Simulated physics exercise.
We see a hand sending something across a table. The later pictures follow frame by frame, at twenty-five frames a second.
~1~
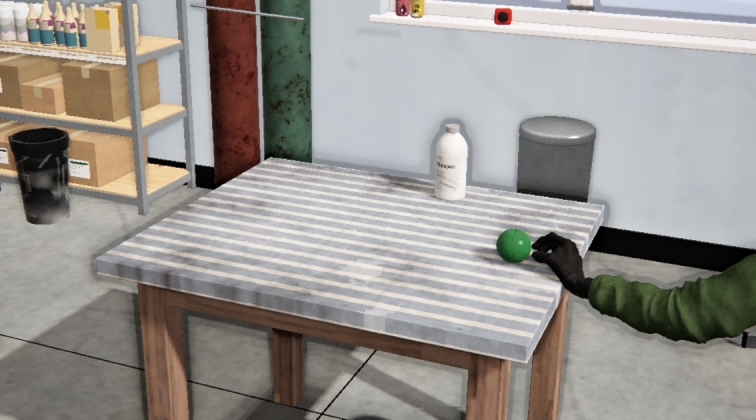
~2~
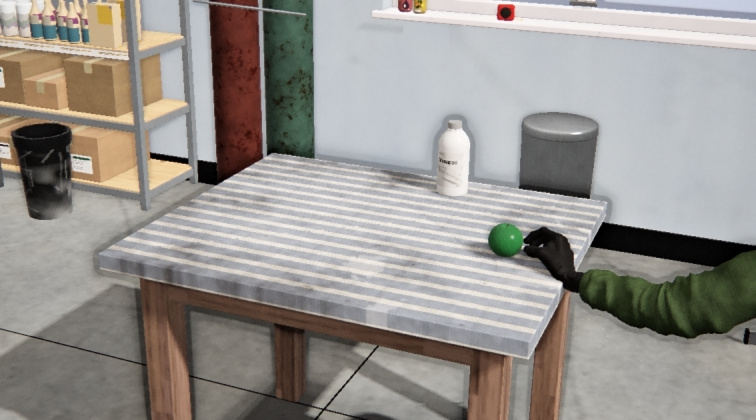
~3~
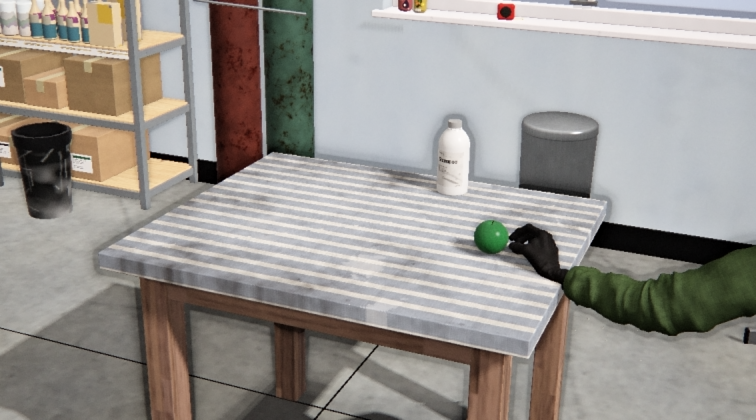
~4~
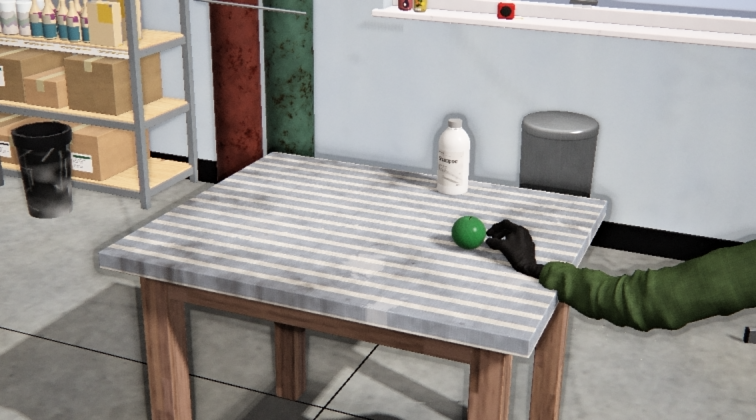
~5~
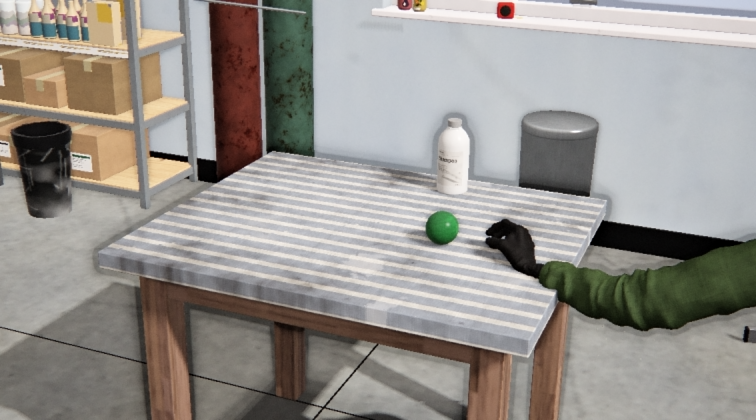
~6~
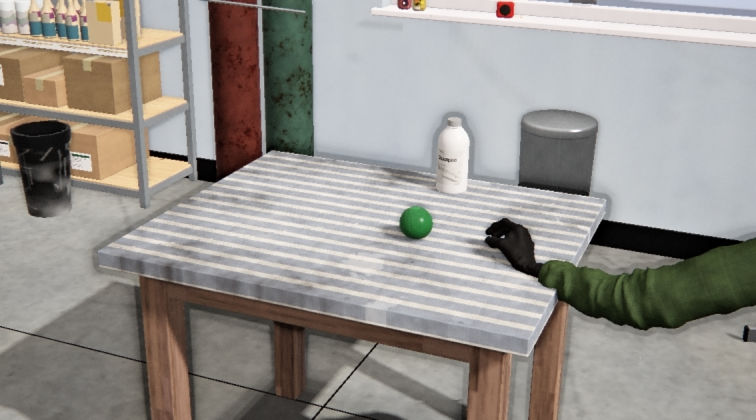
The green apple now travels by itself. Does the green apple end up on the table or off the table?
The green apple drops to the floor.
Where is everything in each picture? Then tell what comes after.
In the first frame, under the hand; green apple (514, 246).
In the second frame, under the hand; green apple (506, 240).
In the third frame, under the hand; green apple (491, 237).
In the fourth frame, green apple (469, 233).
In the fifth frame, green apple (442, 228) moved about its own width.
In the sixth frame, green apple (416, 223) moved about its own width.
Then, 0.30 s later than the last frame, green apple moved well along near (245, 194).
Then, 0.70 s later than the last frame, green apple now off the table.
When it is over, off the table, green apple.
